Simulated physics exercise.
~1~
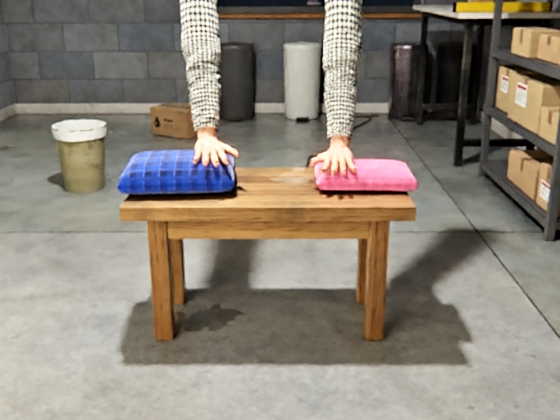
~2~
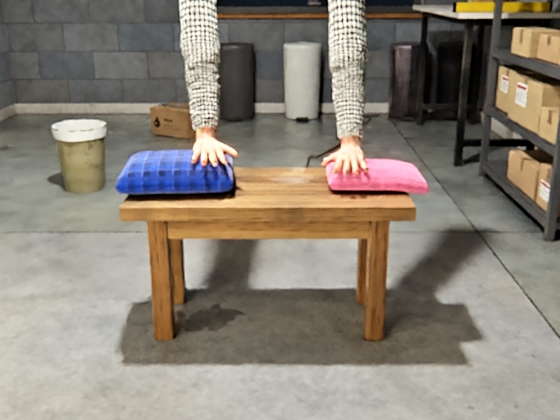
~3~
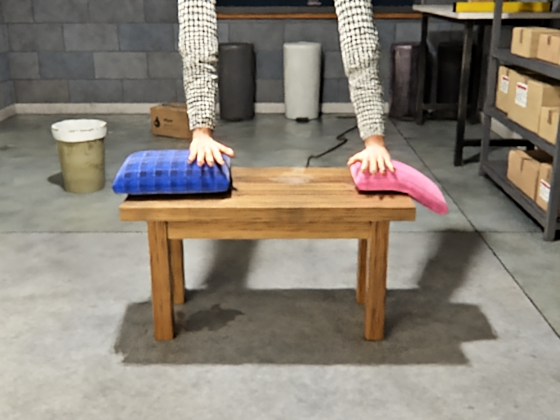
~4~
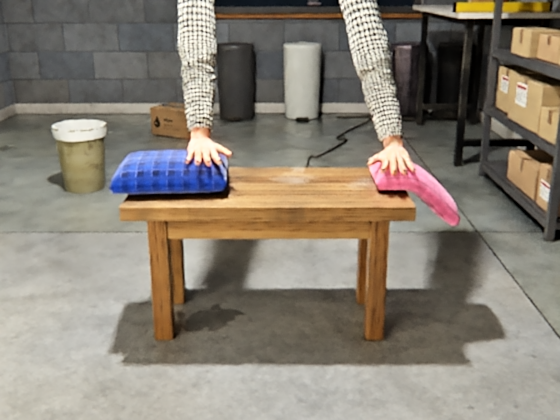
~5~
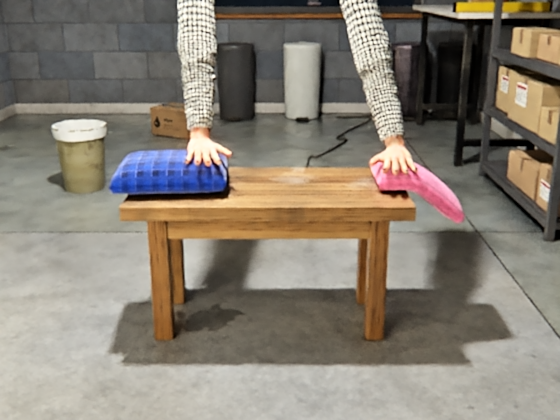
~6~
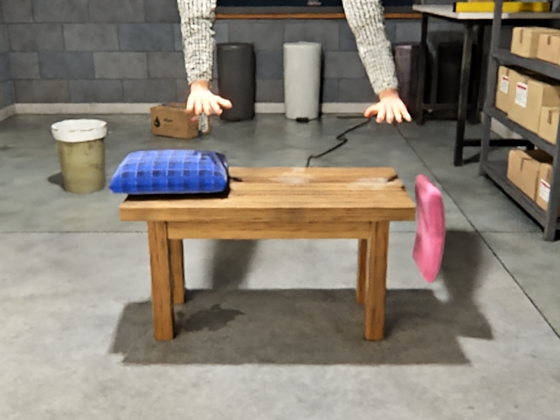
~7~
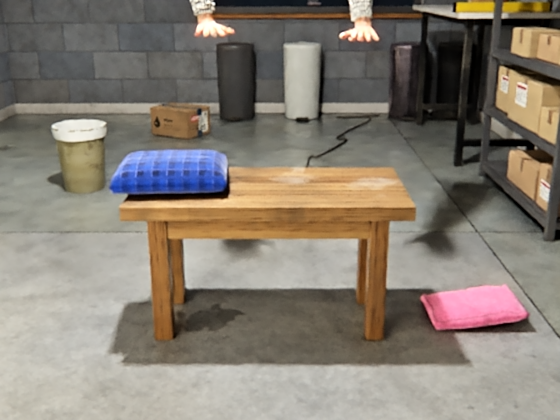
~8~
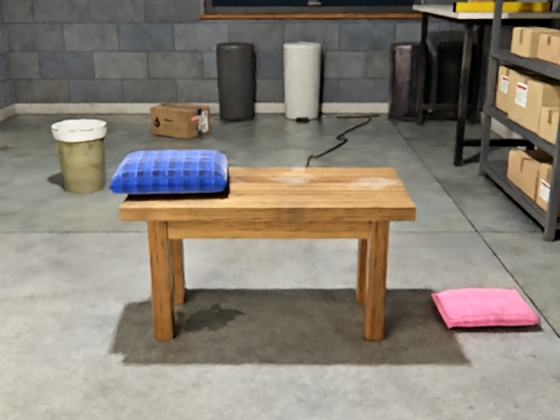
In a grey room with shelves of cardboard boxes at the right, a short wooden bench holds a plaid blue cushion at its left end and a pink sack at its right. A person in checked sleeves rests one hand on each. The right hand slides the pink sack outward until it droops over the bench's edge, while the blue cushion shifts only slightly left. Both hands then lift away, and the pink sack tips off and drops to the floor. It settles a little farther right, while the blue cushion stays on the bench.
